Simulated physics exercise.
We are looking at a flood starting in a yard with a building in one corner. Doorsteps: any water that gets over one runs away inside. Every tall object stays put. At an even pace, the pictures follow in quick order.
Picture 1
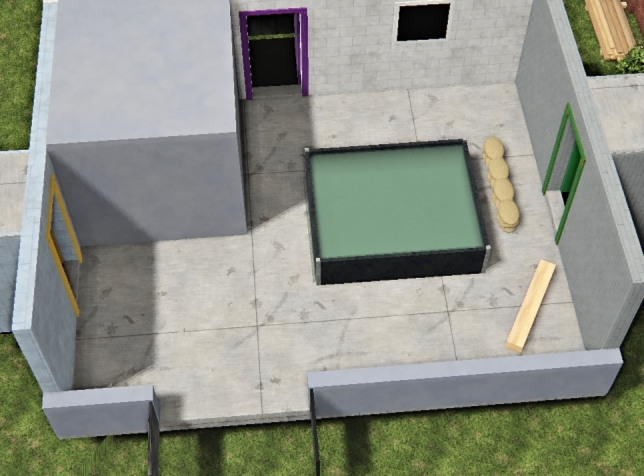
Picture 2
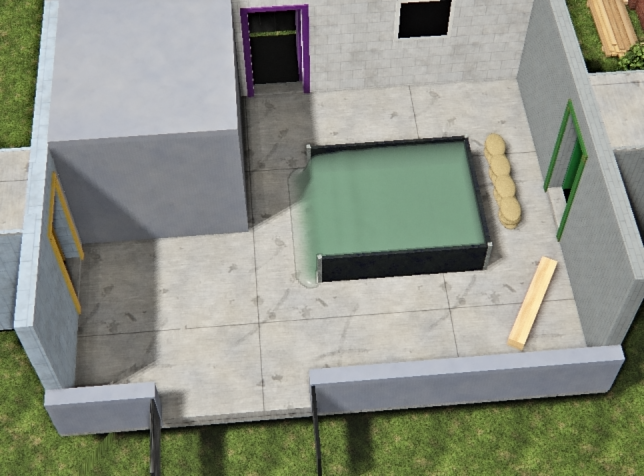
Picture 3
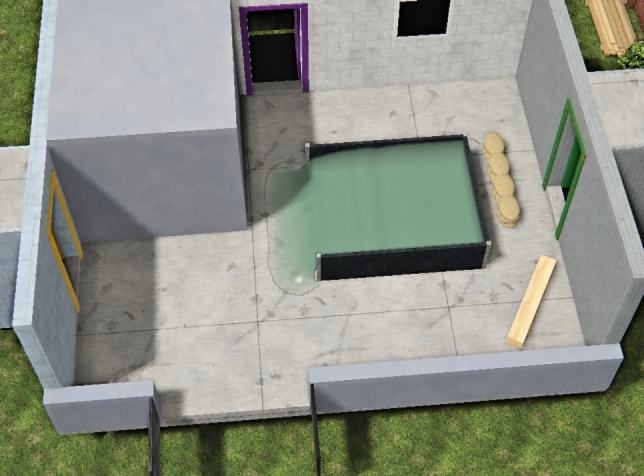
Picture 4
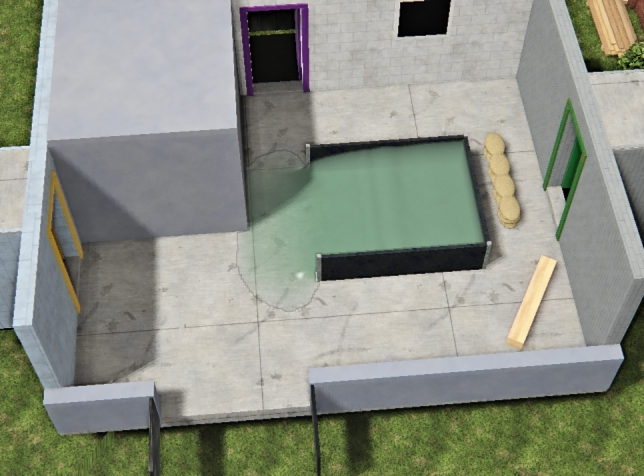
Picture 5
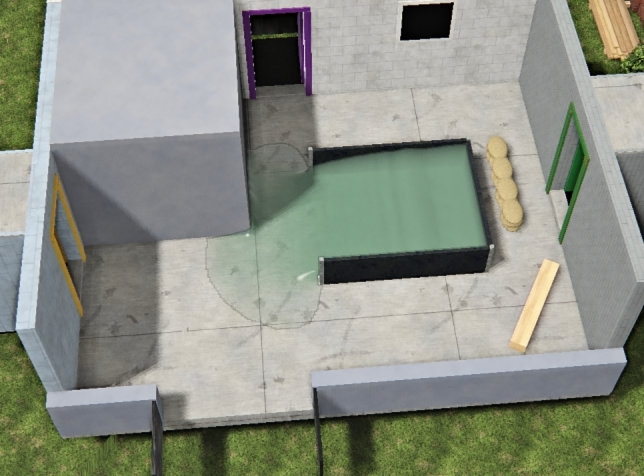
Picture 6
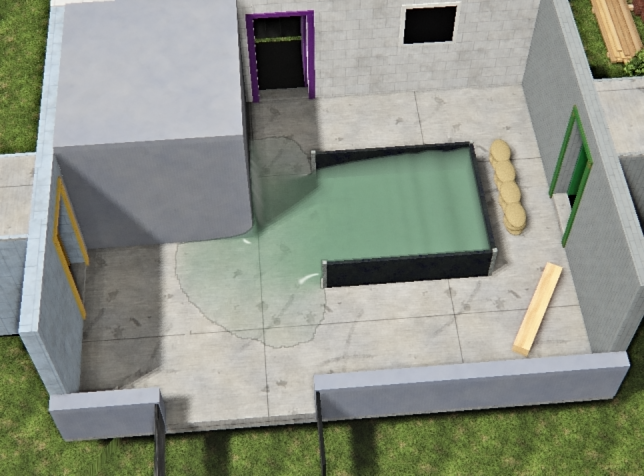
At first, an open tank of green water stands whole and still in a walled yard with a block-shaped building in one corner. Then its left side is open and water pours out, spreading steadily leftward across the concrete in a widening, rounded sheet that reaches past the building's corner.
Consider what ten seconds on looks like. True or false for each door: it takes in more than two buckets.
For the yellow door, true; for the green door, false; for the purple door, true.
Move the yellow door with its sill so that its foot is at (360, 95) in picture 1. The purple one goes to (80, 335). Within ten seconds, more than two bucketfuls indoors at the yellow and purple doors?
Well, the yellow one comes up short, but the purple one tops the limit.
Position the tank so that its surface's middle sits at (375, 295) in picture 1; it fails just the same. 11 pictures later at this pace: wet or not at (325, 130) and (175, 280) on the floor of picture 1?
Bone-dry, soaked.
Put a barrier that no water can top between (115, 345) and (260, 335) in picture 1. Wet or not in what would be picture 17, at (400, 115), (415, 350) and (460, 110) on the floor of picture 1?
The first spot is untouched, the second untouched, the third untouched.
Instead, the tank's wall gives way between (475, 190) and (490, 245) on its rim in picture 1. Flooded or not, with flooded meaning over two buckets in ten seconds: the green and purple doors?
Note: Green crosses the line, purple crosses the line.
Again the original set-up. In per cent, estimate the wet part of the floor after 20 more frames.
I reckon 55 per cent or so.
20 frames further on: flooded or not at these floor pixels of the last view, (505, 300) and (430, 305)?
Taking them as listed, I'd call them not wet and not wet.
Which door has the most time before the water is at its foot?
Answer: The green door.
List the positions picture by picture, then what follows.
In the first picture, the open tank at (394, 201) is whole and still.
In the second picture, the front is at (304, 170), out from the gap at (316, 217).
In the third picture, water pours out at (315, 217) and has run to (292, 289).
In the fourth picture, the front is at (290, 305), out from the gap at (315, 218).
In the fifth picture, the front is at (239, 306), out from the gap at (318, 222).
In the sixth picture, the front is at (188, 287), out from the gap at (321, 225).
A moment on, water covers 30 % of the floor; the yellow door under two buckets in, the green door not reached, the purple door wet at the sill, nothing in.
Next, water covers 40 % of the floor; the yellow door over two buckets in, the green door not reached, the purple door over two buckets in.
Then, water covers 55 % of the floor; the yellow door far over two buckets in, the green door not reached, the purple door far over two buckets in.
Later, water covers 65 % of the floor; the yellow door far over two buckets in, the green door wet at the sill, nothing in, the purple door far over two buckets in.
In the end, water covers 90 % of the floor; the yellow door far over two buckets in, the green door wet at the sill, nothing in, the purple door far over two buckets in.
